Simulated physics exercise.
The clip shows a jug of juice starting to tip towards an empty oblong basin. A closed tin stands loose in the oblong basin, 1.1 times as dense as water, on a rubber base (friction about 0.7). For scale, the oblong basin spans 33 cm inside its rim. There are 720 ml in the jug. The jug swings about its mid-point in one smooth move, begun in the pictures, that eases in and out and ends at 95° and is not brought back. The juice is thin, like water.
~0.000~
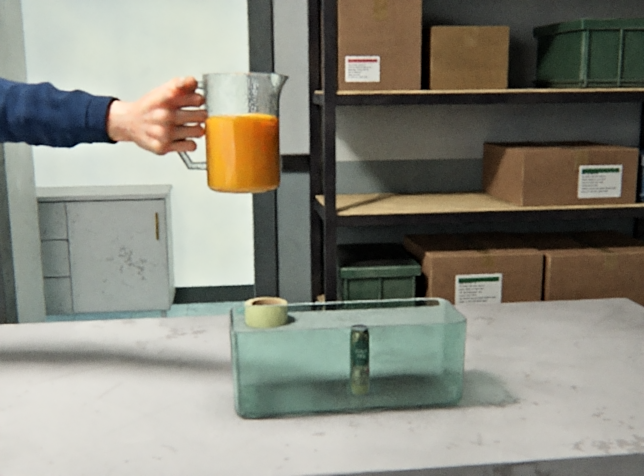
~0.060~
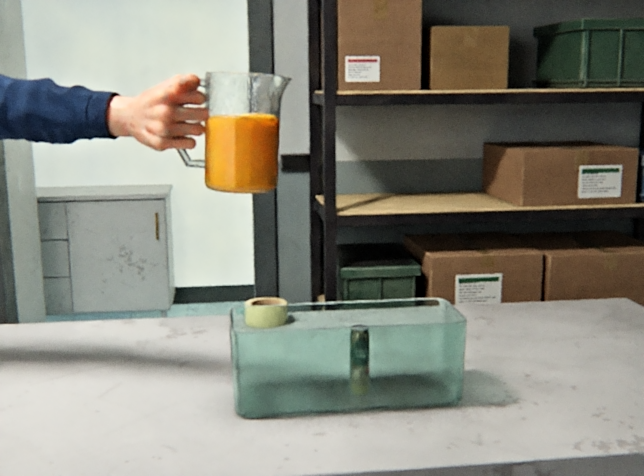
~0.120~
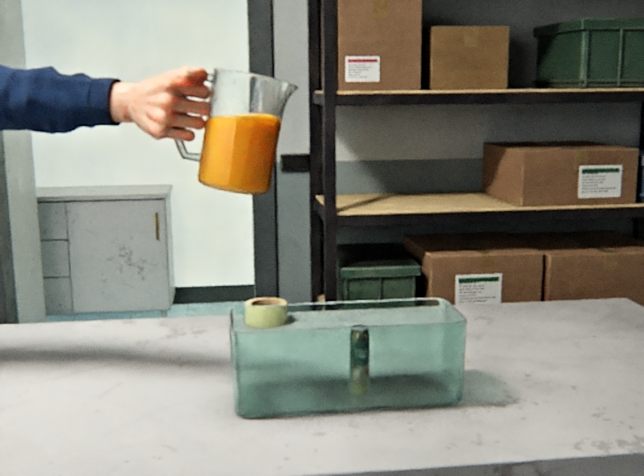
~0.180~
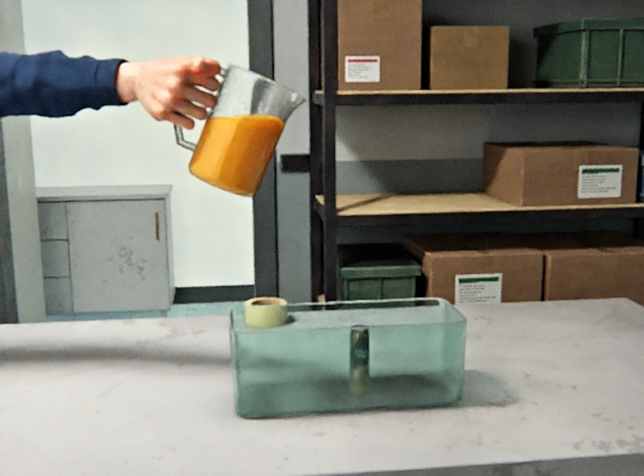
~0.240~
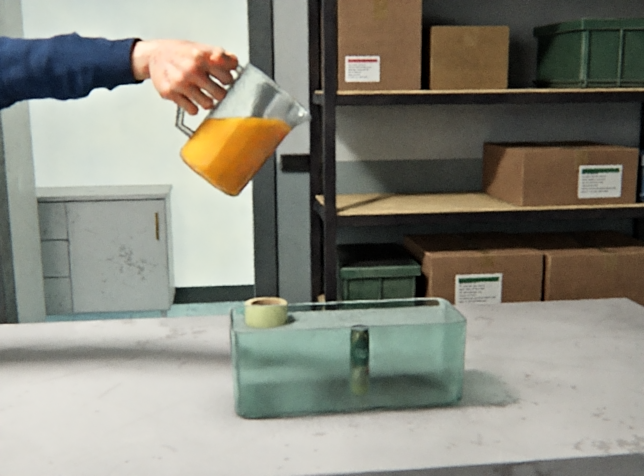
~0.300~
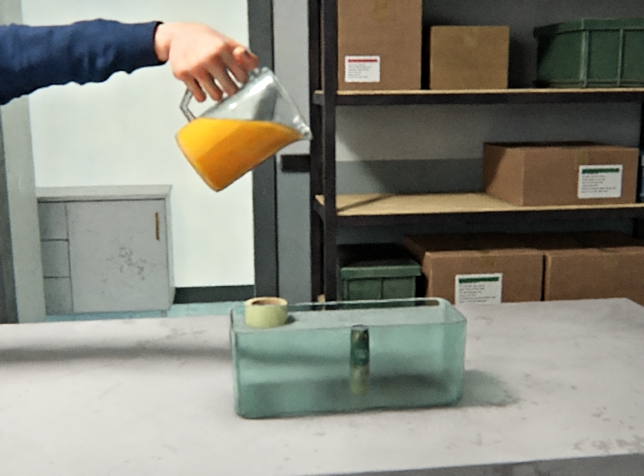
In this clip, a hand holds a clear jug of orange juice above a glass basin containing a small dark cylinder, then smoothly tilts the jug to the right, its spout lowering while the basin stays still on the table.
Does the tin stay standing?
It remains upright.
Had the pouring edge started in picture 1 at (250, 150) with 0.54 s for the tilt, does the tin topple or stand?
Then it falls.
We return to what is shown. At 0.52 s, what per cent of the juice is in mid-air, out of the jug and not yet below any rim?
Near 26 in a hundred.
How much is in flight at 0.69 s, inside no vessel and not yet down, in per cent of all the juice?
About 36 per cent.
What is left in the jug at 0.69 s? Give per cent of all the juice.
About 40 per cent.
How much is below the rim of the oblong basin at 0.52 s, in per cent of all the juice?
Near 0 in a hundred.
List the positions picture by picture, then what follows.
The first frame shows tilt 0°; pouring edge (288, 75); surface from (207, 117) to (276, 116); the oblong basin's rim runs from (230, 321) to (456, 311); the tin's top is at (360, 330).
The second frame shows tilt 3°; pouring edge (291, 78); surface from (207, 117) to (277, 116).
The third frame shows tilt 11°; pouring edge (298, 86); surface from (208, 119) to (280, 117).
The fourth frame shows tilt 24°; pouring edge (307, 99); surface from (204, 130) to (284, 118).
The fifth frame shows tilt 39°; pouring edge (313, 118); surface from (192, 137) to (291, 123).
The sixth frame shows tilt 56°; pouring edge (313, 138); surface from (179, 130) to (302, 130).
After 0.52 s the tilt is 95° and 74 per cent is still to pour; the tin stands where it began.
After 0.69 s the tilt is 95° and 39 per cent is still to pour; the tin stands where it began.
After 0.86 s the tilt is 95° and 20 per cent is still to pour; the tin stands where it began.
After 1.04 s the tilt is 95° and 10 per cent is still to pour; the tin stands where it began.
In the end the tin stands where it began.
